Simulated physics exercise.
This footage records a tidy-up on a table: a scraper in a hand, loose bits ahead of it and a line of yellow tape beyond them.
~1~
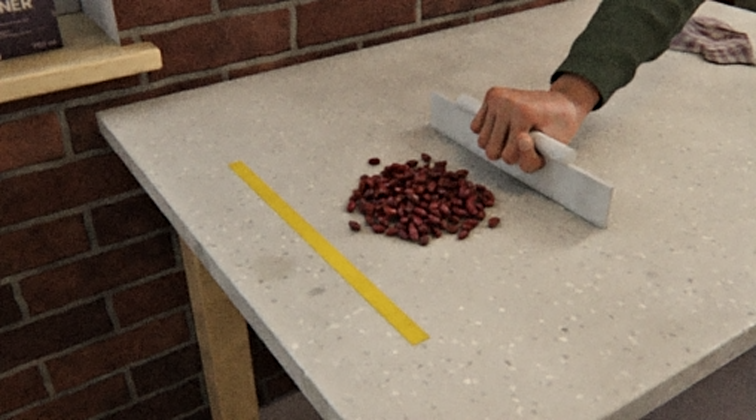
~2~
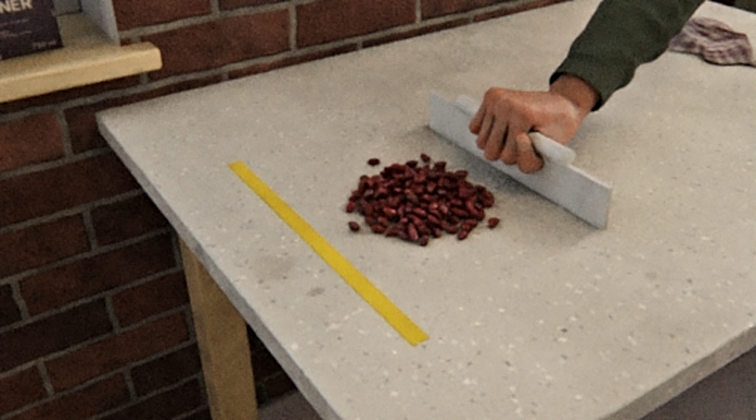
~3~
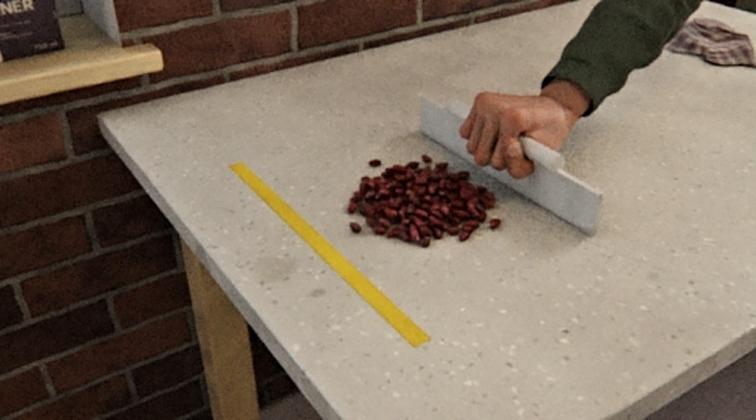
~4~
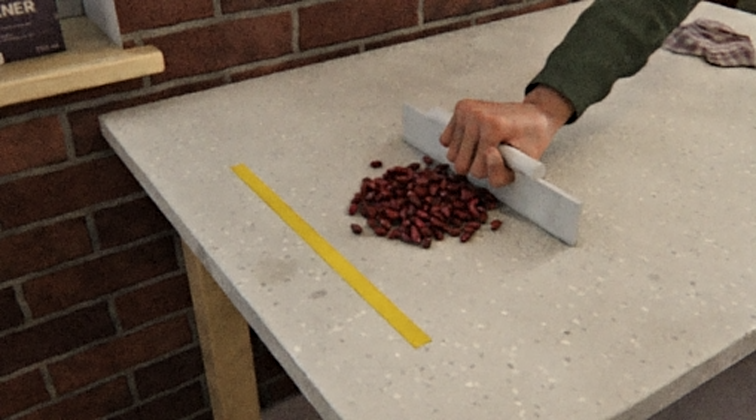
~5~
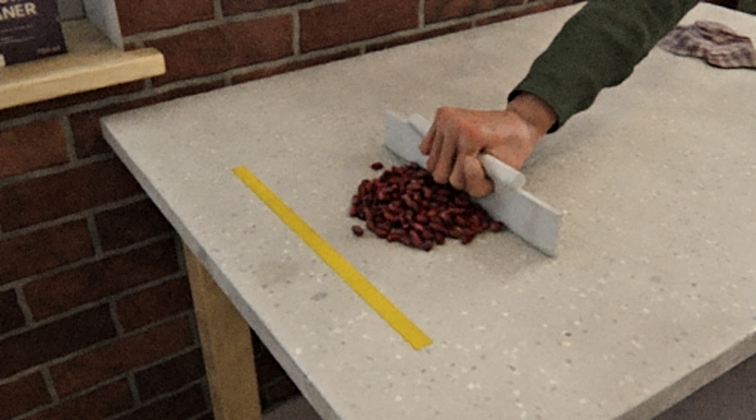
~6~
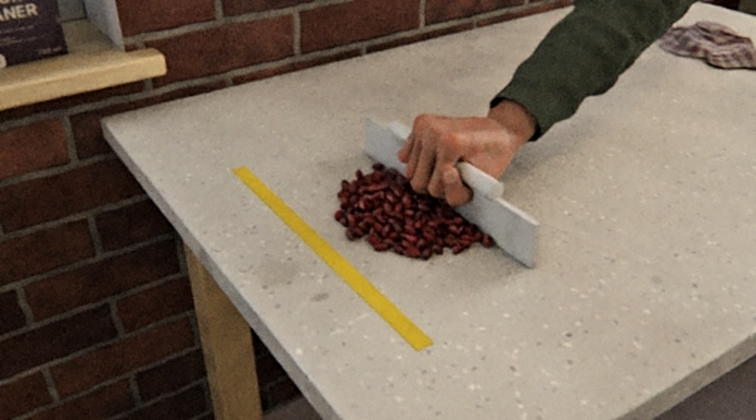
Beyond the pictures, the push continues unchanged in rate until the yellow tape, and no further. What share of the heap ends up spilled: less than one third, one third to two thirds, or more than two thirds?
Less than one third.
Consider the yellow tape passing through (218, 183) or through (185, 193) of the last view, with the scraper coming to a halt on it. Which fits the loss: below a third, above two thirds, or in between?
First try: The middle third; second try: Over two thirds.
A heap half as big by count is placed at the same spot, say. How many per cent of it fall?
Roughly 0 %.
Shortly afterwards, scraper still moving, near (374, 185); heap all on the table, its front near (289, 253).
Next, scraper stopped at the yellow tape; heap only a few over the edge.
Some moments later, scraper stopped at the yellow tape; heap a little over the edge.
In the end, scraper stopped at the yellow tape; heap a little over the edge.
